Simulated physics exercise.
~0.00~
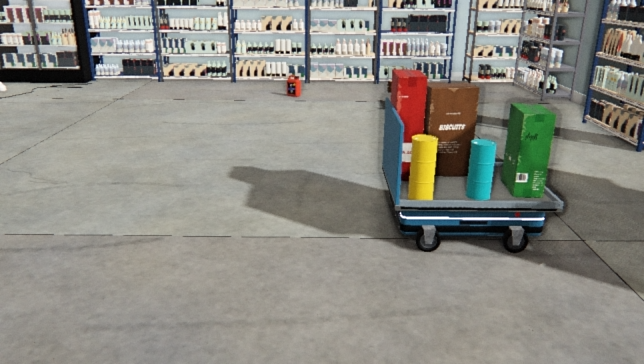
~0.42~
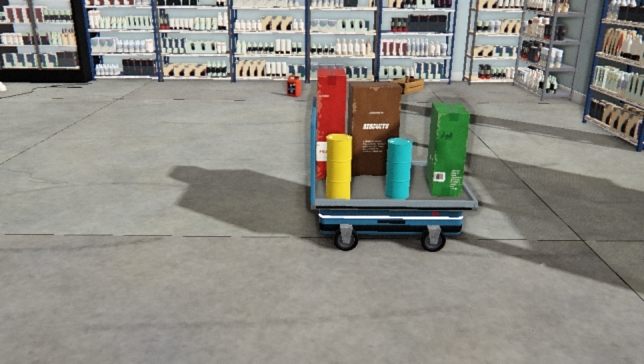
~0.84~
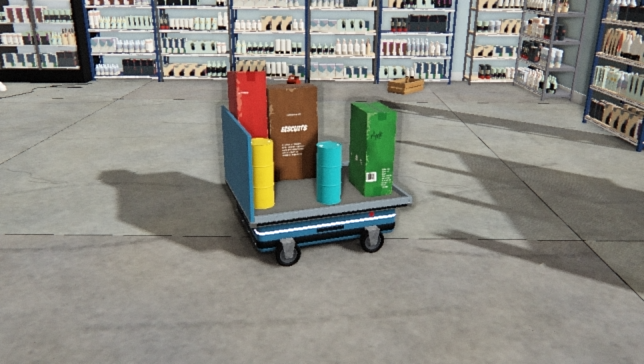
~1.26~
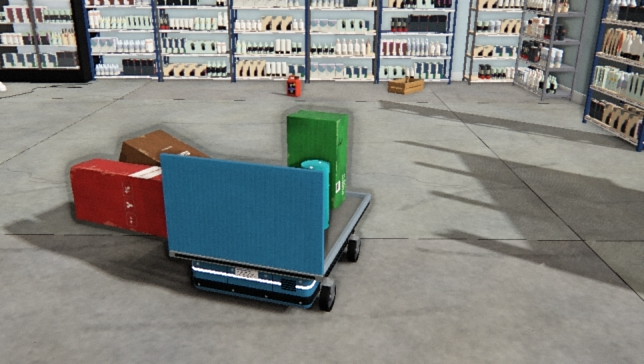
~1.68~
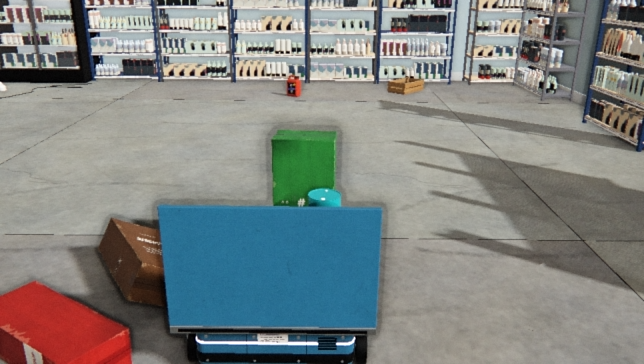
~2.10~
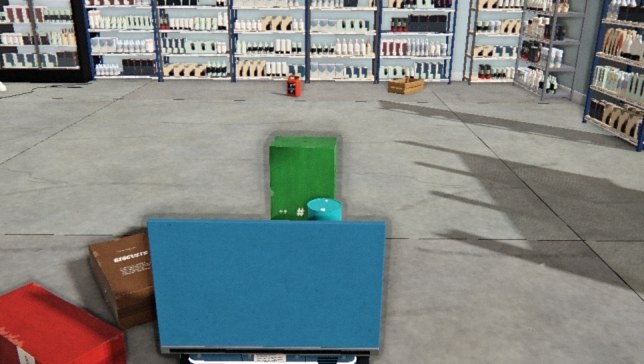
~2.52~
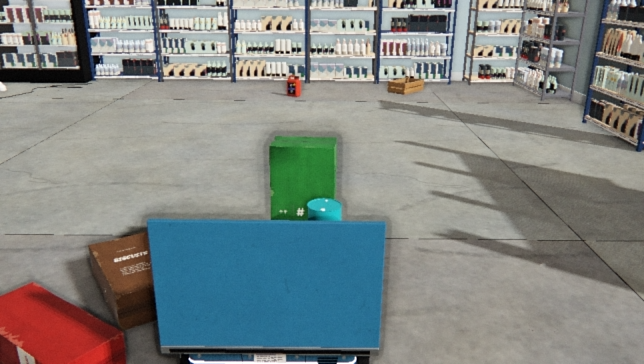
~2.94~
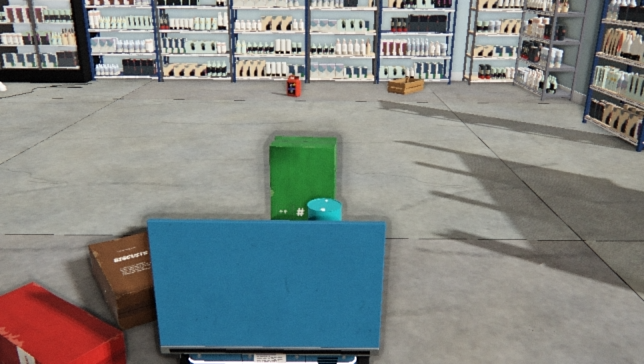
A blue cart carrying boxes and canisters rolled left across a store floor, then swung toward the viewer as the red and brown boxes tumbled off its side, and it stopped with both lying on the floor and the green box still upright.
